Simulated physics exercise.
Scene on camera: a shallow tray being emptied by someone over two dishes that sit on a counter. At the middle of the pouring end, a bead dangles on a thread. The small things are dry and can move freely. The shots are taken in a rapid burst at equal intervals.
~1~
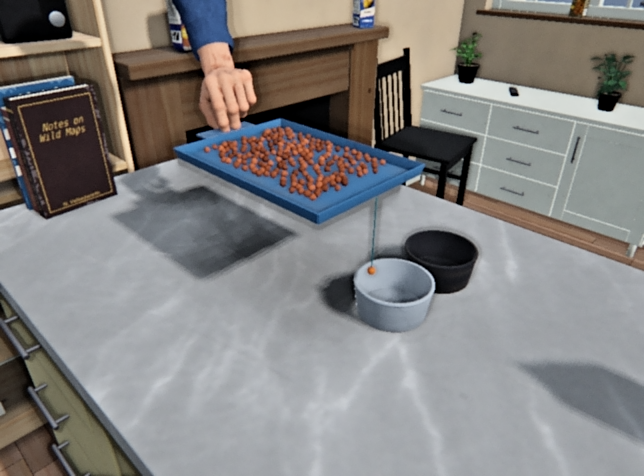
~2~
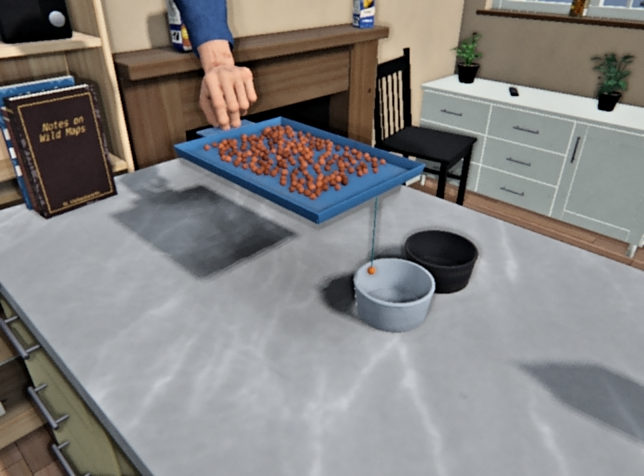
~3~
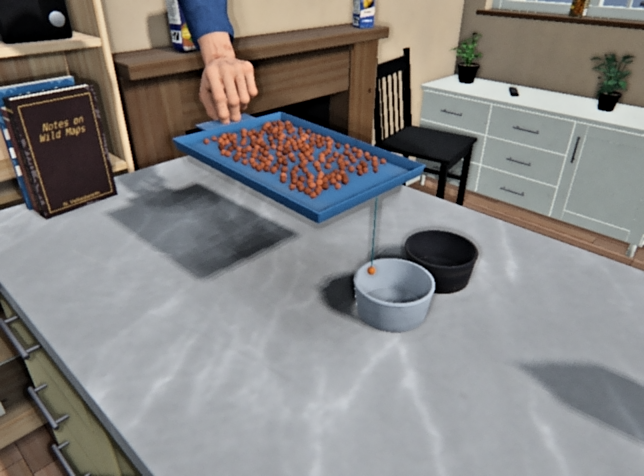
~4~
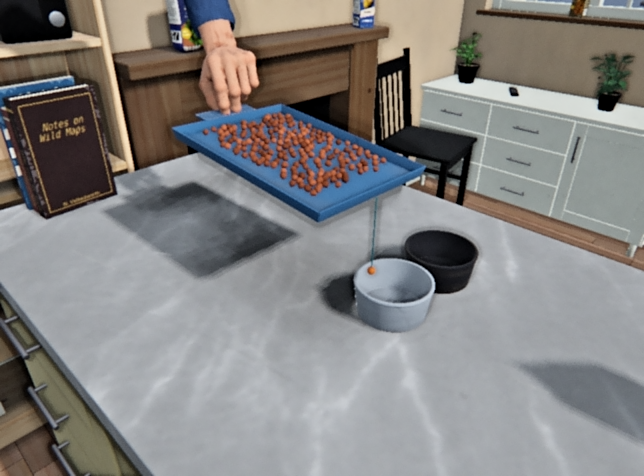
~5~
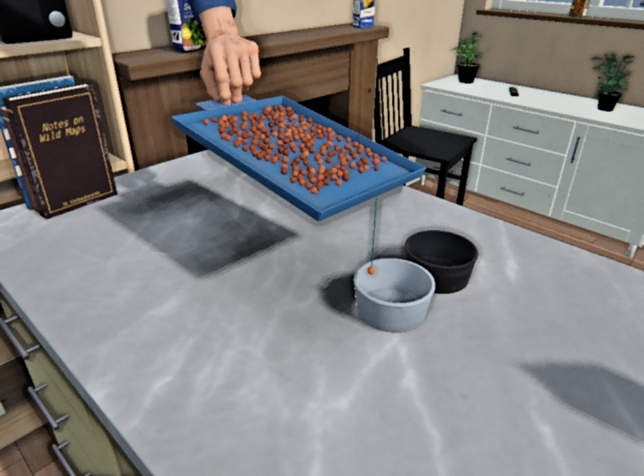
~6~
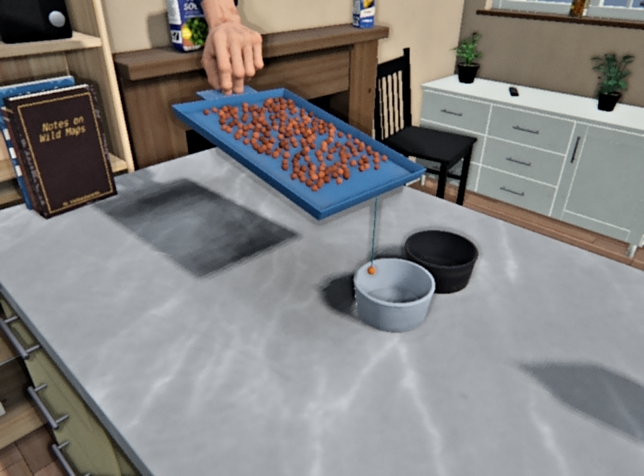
On a grey marbled counter, a hand gradually raising the back of a blue tray of clay pellets near two dishes.
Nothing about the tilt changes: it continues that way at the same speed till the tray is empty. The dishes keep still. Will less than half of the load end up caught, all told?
I expect most of the load to be saved.
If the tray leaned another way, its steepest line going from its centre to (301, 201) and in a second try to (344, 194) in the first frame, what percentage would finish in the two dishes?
The share is 0 per cent in the first and 30 per cent in the second.
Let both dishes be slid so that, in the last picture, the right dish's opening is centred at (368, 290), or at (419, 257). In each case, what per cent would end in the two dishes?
Around 20 and then 80 per cent.
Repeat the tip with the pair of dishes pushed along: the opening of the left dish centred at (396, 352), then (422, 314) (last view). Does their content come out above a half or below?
Placing 1: A minority of it. Placing 2: A minority of it.
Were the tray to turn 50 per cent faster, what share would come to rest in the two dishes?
Something like 80 percent, give or take.
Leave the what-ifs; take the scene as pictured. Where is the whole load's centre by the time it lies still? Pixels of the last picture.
Around (412, 298).
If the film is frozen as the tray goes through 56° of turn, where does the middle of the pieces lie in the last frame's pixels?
Look around (385, 158) in the last picture.
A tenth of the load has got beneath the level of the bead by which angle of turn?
I'd say close to 100 degrees.
Just after the last frame, tray tipped steeply; almost all on the tray; just a few in the air.
A moment on, tray tipped right over; almost all on the tray; about a tenth in the left dish; just a few in the right dish; just a few outside both; just a few in the air.
Further on, tray tipped past a quarter turn; roughly half in the left dish; roughly a quarter in the right dish; roughly a quarter outside both.
When it is over, tray tipped past a quarter turn; roughly half in the left dish; roughly a quarter in the right dish; roughly a quarter outside both.
